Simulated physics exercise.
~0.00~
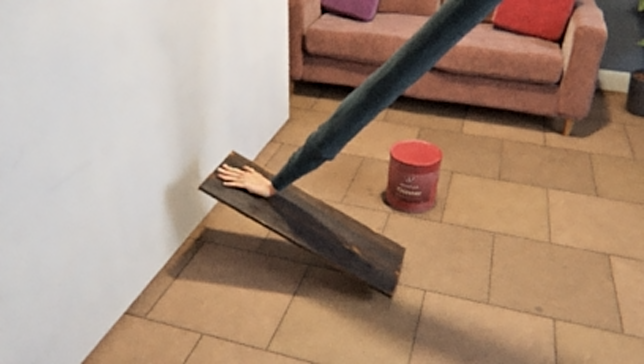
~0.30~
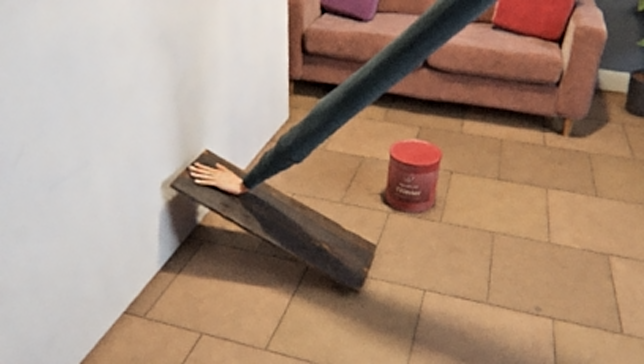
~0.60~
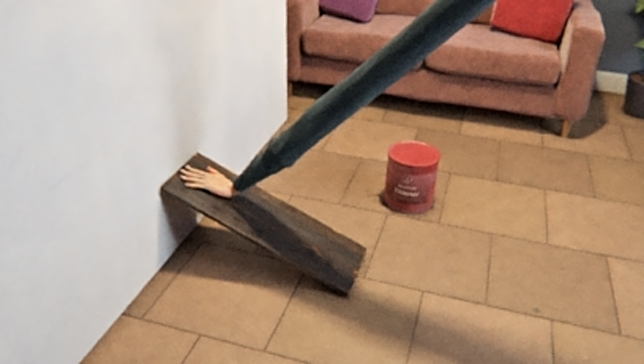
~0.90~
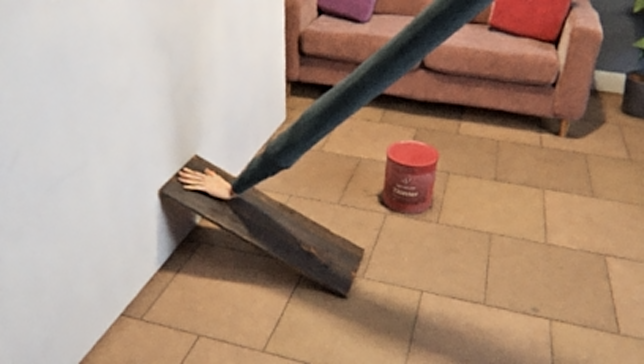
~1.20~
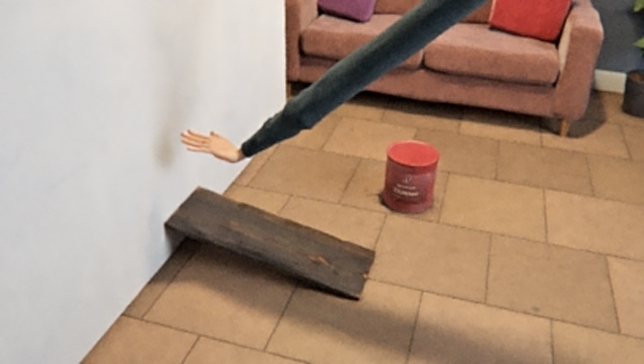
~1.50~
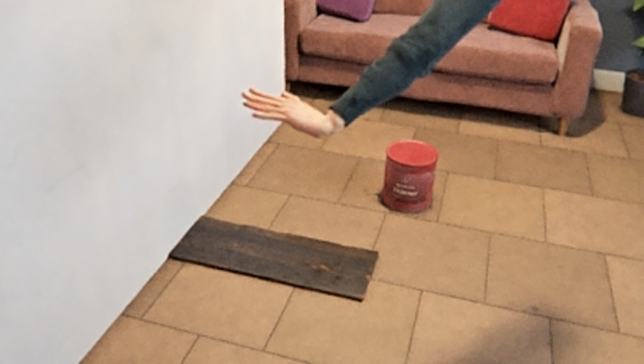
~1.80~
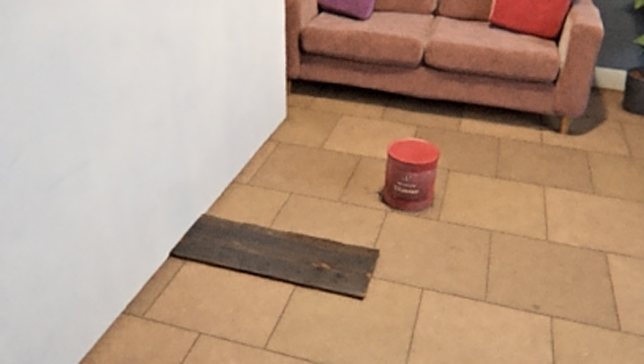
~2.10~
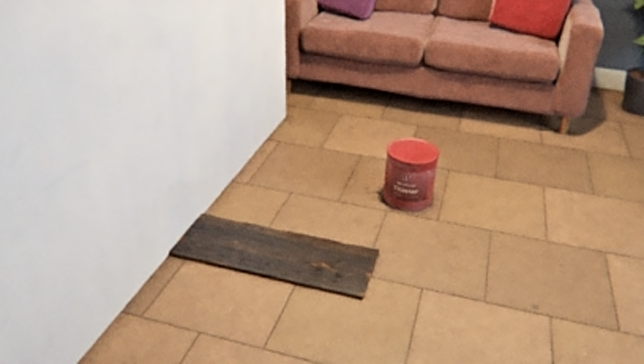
A dark board was moved left by a hand and leaned at a slant against a bare white wall, but when the hand let go and drew back, it slipped down and ended flat on the tiled floor, while a red pail nearby stayed put.
